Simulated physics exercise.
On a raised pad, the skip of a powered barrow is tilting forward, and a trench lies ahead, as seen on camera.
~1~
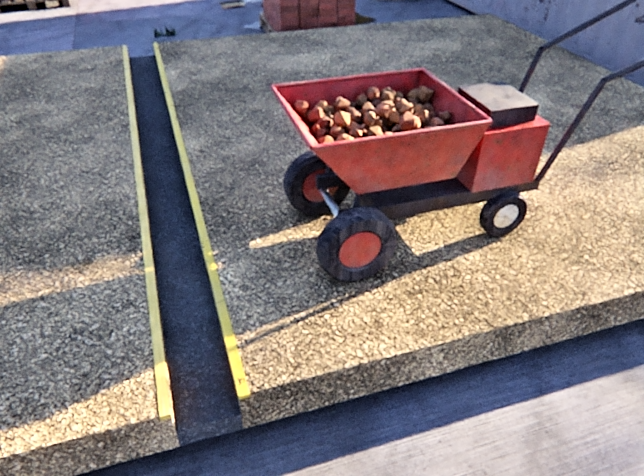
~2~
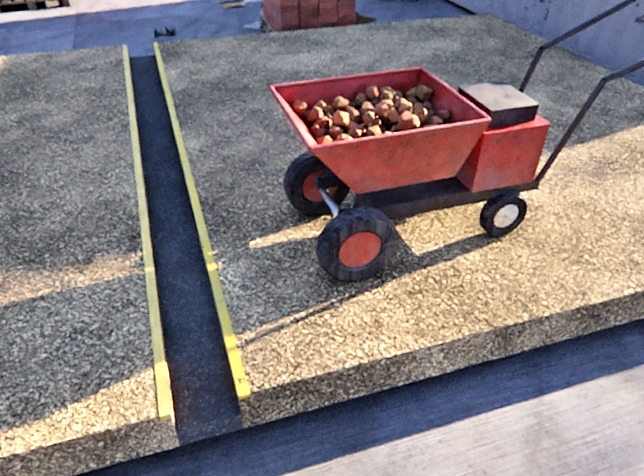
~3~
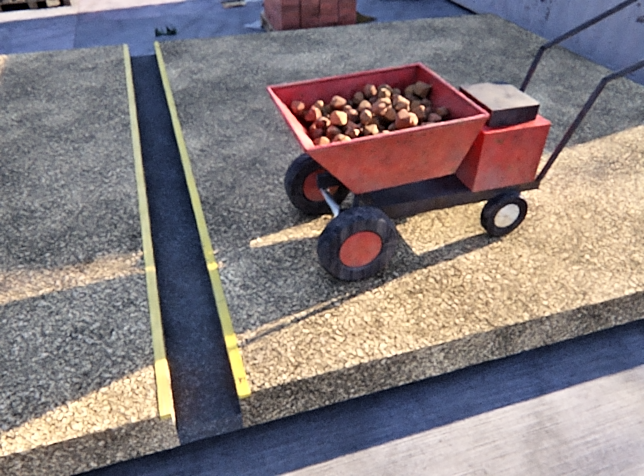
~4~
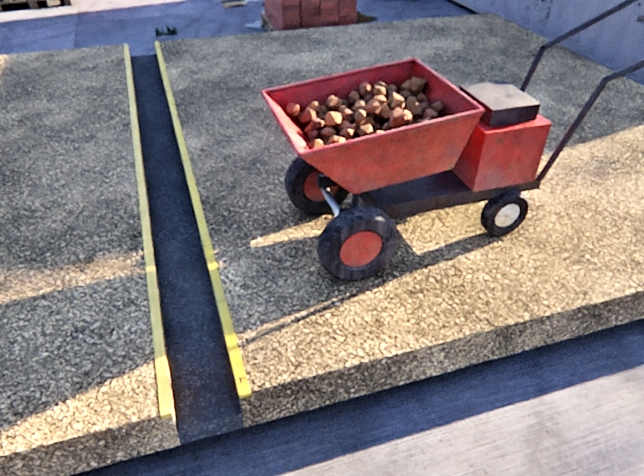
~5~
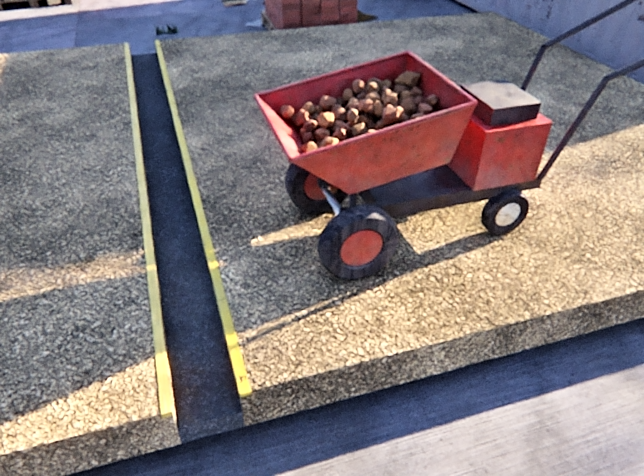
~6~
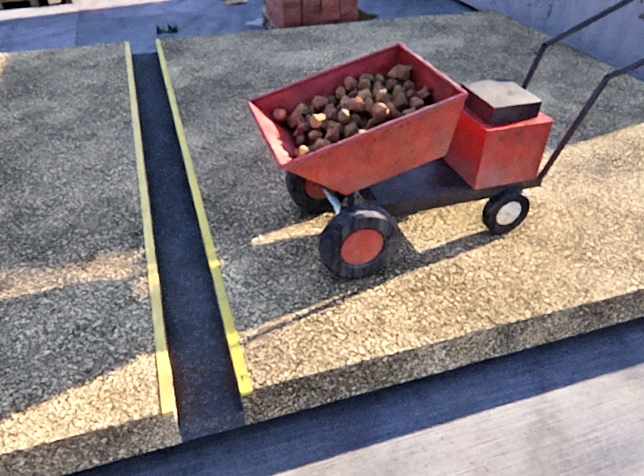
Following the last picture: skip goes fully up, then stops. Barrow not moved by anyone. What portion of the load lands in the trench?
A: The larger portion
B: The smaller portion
A, the larger portion.
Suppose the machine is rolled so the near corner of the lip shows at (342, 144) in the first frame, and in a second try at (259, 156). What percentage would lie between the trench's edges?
Roughly 50 per cent, and 40 per cent.
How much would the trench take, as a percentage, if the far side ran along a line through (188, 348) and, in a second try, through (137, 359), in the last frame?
Estimated share: Try 1 approx. 50 in a hundred, try 2 approx. 80 in a hundred.
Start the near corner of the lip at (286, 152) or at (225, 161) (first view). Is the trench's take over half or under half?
Case one - a majority; case two - a minority.
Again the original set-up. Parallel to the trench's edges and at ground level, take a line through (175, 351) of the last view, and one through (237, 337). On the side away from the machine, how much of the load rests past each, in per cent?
In order, some 10 % then some 80 %.
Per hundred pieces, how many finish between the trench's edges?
My estimate is about 70 in a hundred.
Just after the last frame, skip tipped steeply; every one in the skip.
A moment on, skip tipped steeply; the larger part in the skip; just a few short of the trench; about a tenth in or heaped over the trench; just a few falling.
Further on, skip tipped right over; roughly a quarter in the skip; about a tenth short of the trench; roughly two thirds in or heaped over the trench; about a tenth beyond it.
When it is over, skip tipped right over; about a tenth in the skip; about a tenth short of the trench; roughly two thirds in or heaped over the trench; about a tenth beyond it.
